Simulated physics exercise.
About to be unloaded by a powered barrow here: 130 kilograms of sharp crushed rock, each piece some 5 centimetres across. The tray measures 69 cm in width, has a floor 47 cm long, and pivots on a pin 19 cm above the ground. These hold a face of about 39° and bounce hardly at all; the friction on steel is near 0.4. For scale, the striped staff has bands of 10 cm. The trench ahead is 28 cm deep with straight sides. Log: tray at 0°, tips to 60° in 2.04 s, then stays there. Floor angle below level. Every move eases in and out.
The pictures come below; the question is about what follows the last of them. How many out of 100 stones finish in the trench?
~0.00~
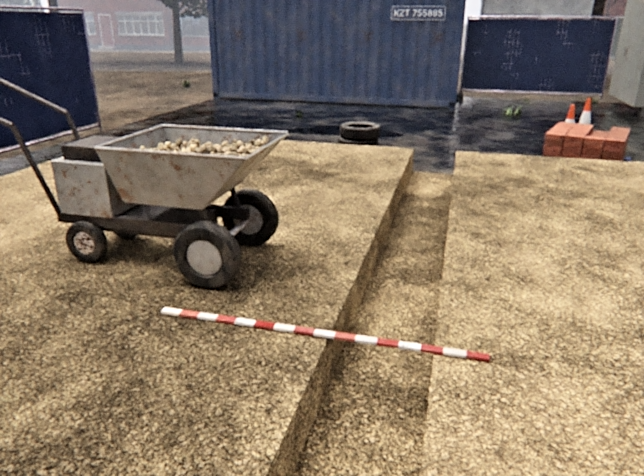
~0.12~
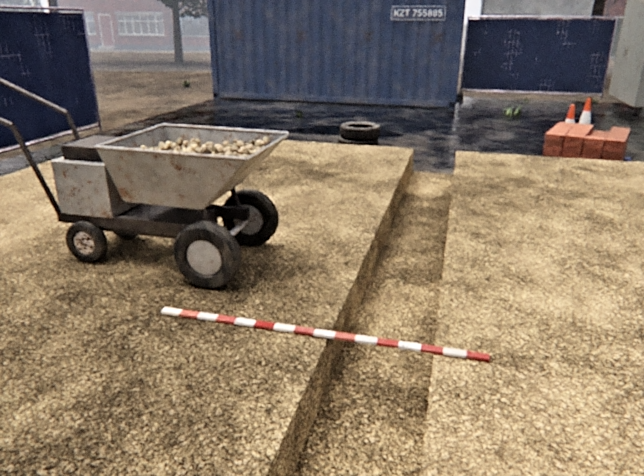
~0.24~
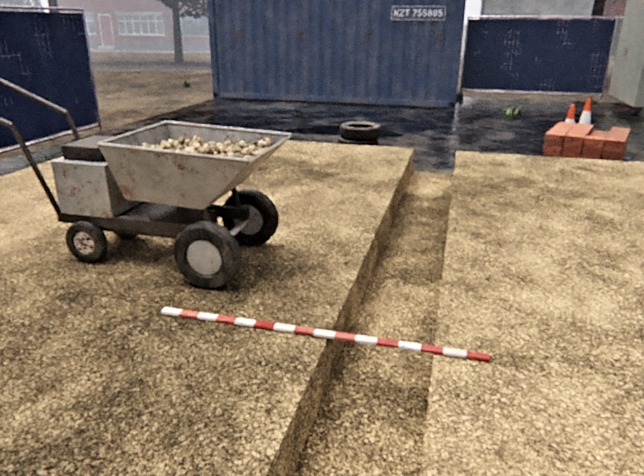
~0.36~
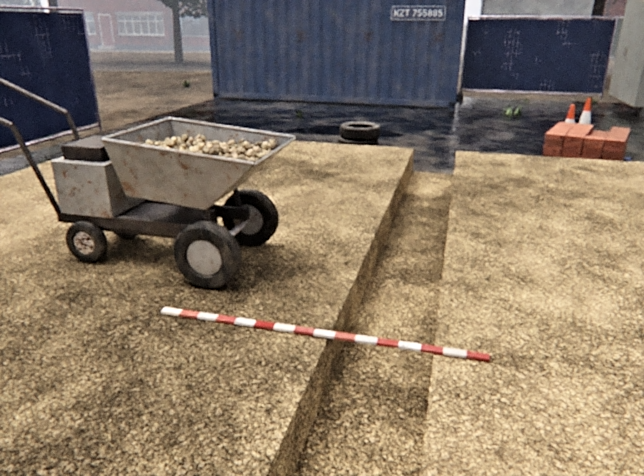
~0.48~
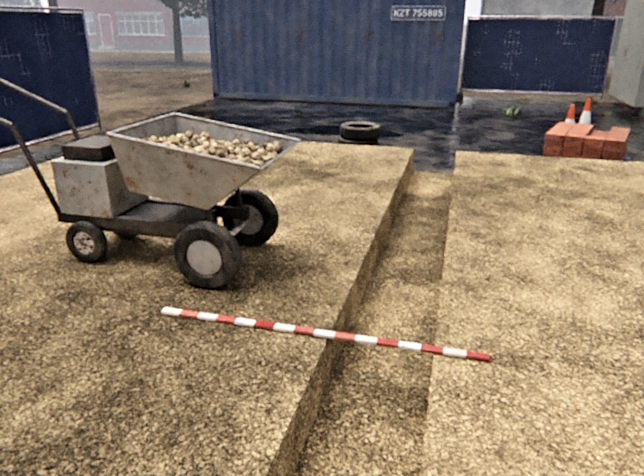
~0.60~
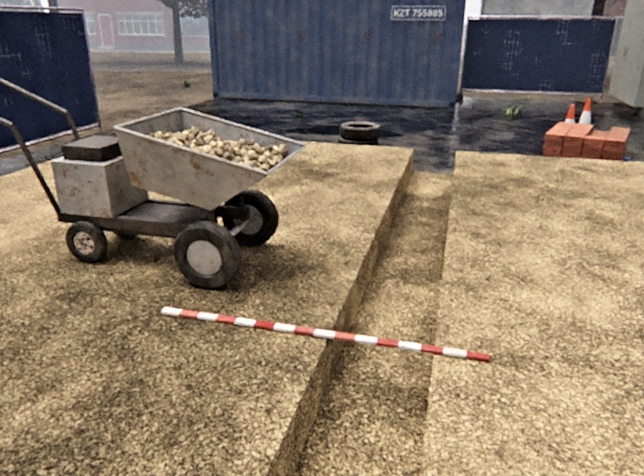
About 36 of them.
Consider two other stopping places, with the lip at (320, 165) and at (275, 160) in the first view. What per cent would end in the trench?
I'd say some 50 per cent and some 50 per cent.
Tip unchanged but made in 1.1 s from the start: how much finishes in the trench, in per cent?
I'd put it at roughly 40 per cent.
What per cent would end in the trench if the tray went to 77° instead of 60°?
Some 50% would finish there.
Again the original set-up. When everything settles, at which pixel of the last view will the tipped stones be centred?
The stones end up centred near (370, 315).
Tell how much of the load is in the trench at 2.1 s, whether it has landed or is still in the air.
Close to 0 per cent at that time.
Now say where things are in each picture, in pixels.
The first picture shows lip at (245, 159), floor tilted 0°, highest stones at (232, 145).
In the second picture, the tray is at 1°, its lip at (246, 160); the top of the load is at (232, 145); the stones move at 0.1 m/s on average.
The third picture shows lip at (249, 161), floor tilted 2°, highest stones at (219, 145); the stones move at 0.2 m/s on average.
The fourth picture shows lip at (254, 164), floor tilted 5°, highest stones at (190, 142); the stones move at 0.2 m/s on average.
The fifth picture shows lip at (260, 169), floor tilted 8°, highest stones at (184, 139); the stones move at 0.3 m/s on average.
The sixth picture shows lip at (267, 174), floor tilted 13°, highest stones at (182, 136); the stones move at 0.3 m/s on average.
After 1.5 s the floor is at 51°; 100 % in the tray; the foremost stones are at (308, 221).
After 2.1 s the floor is at 60°; 97 % in the tray, 2 % short of the trench; the foremost stones are at (354, 278).
After 2.5 s the floor is at 60°; 86 % in the tray, 9 % short of the trench, 5 % in the trench; the foremost stones are at (399, 327).
After 4.4 s the floor is at 60°; 48 % in the tray, 16 % short of the trench, 36 % in the trench; the foremost stones are at (432, 335).
